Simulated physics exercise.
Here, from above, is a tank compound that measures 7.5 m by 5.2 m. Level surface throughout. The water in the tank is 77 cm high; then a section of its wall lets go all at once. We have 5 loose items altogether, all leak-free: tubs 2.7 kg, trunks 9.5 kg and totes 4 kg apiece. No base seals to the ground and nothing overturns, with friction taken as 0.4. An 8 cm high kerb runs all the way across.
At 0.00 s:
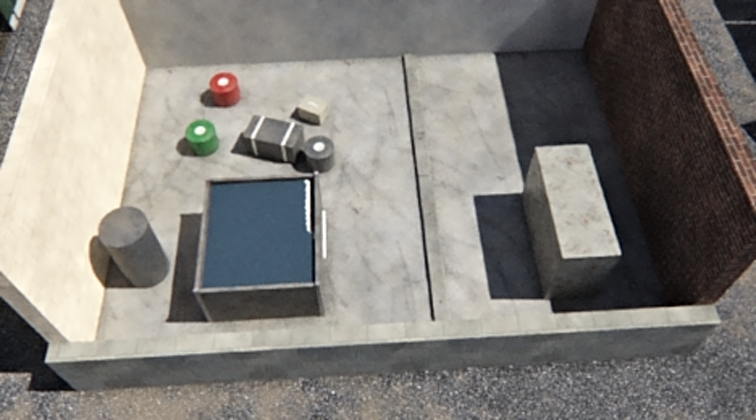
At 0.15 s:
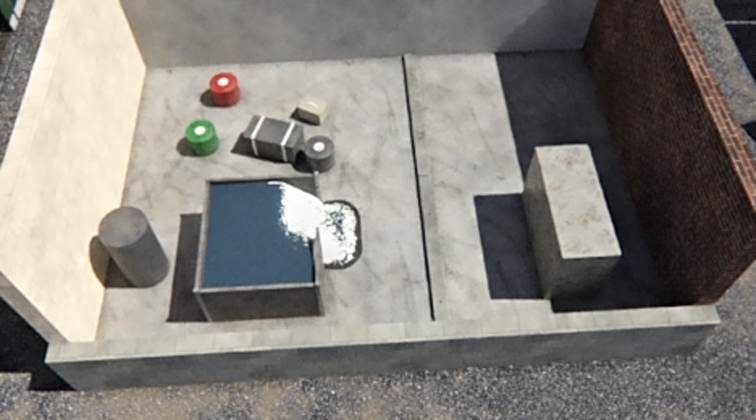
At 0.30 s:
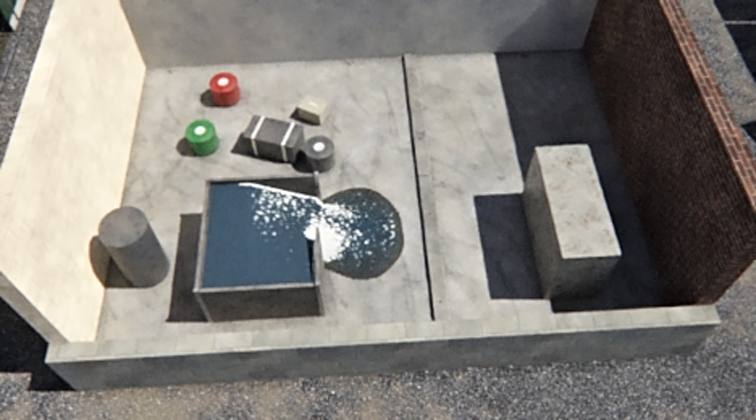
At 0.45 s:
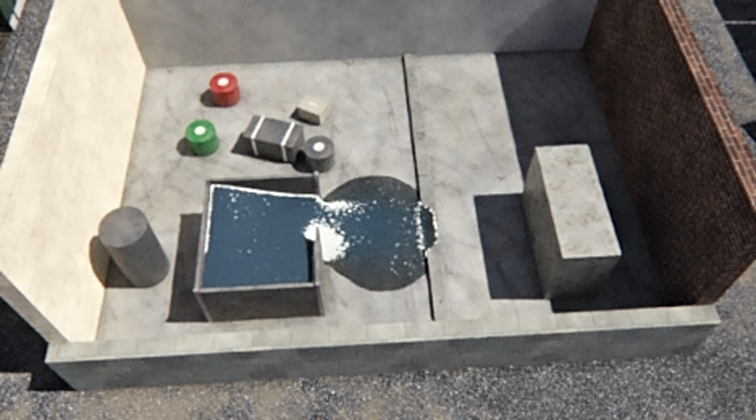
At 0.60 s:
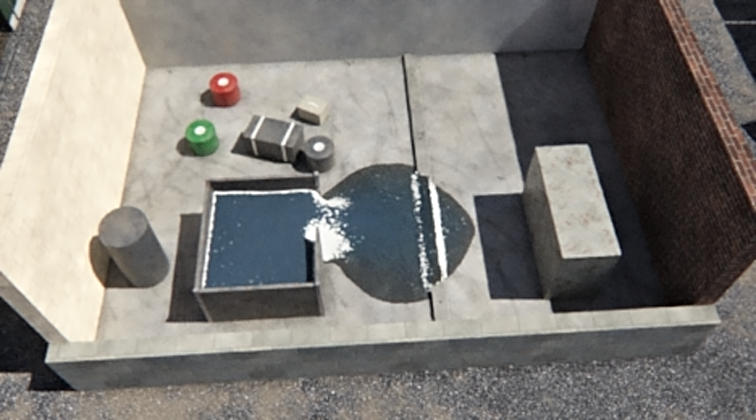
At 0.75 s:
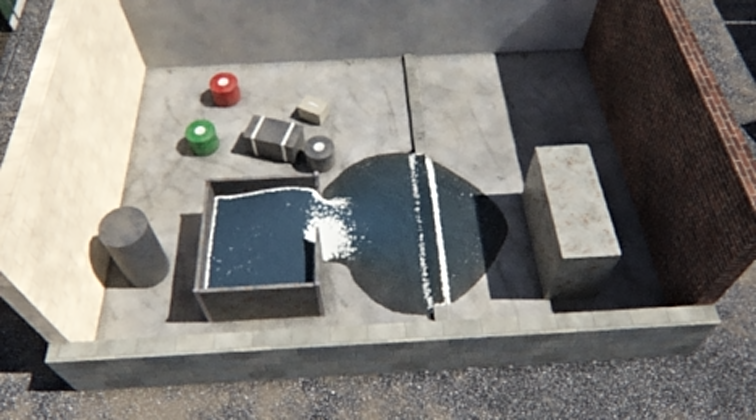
In a walled concrete yard, water pours from a square tank and spreads right across a low kerb.
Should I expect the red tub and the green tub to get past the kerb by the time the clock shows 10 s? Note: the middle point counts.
I reckon the red tub fails to get over and the green tub fails to get over.
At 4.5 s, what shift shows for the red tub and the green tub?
0 and 0 cm or so by then.
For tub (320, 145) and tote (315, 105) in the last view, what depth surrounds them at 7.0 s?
Around 1 cm and 2 cm.
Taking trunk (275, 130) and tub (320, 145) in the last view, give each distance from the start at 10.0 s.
Respectively 0 and 5 centimetres.
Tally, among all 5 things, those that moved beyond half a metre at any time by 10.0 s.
By my tally, 1.
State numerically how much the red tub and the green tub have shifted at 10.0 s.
140 cm, then 5 cm, roughly.
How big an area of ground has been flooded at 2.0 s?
That flooded area is roughly 21 m2.
After 2.0 s the red tub is near (223, 82), 0.0 m from its start, aground; the green tub is near (200, 131), 0.0 m from its start, aground; 0 of 5 are over the mark; 0 afloat.
After 4.5 s the red tub is near (223, 83), 0.0 m from its start, aground; the green tub is near (200, 131), 0.0 m from its start, aground; 0 of 5 are over the mark; 0 afloat.
After 7.0 s the red tub is near (197, 93), 0.4 m from its start, aground; the green tub is near (200, 131), 0.0 m from its start, aground; 0 of 5 are over the mark; 0 afloat.
After 10.0 s the red tub is near (154, 138), 1.5 m from its start, afloat; the green tub is near (199, 133), 0.0 m from its start, aground; 0 of 5 are over the mark; 1 afloat.
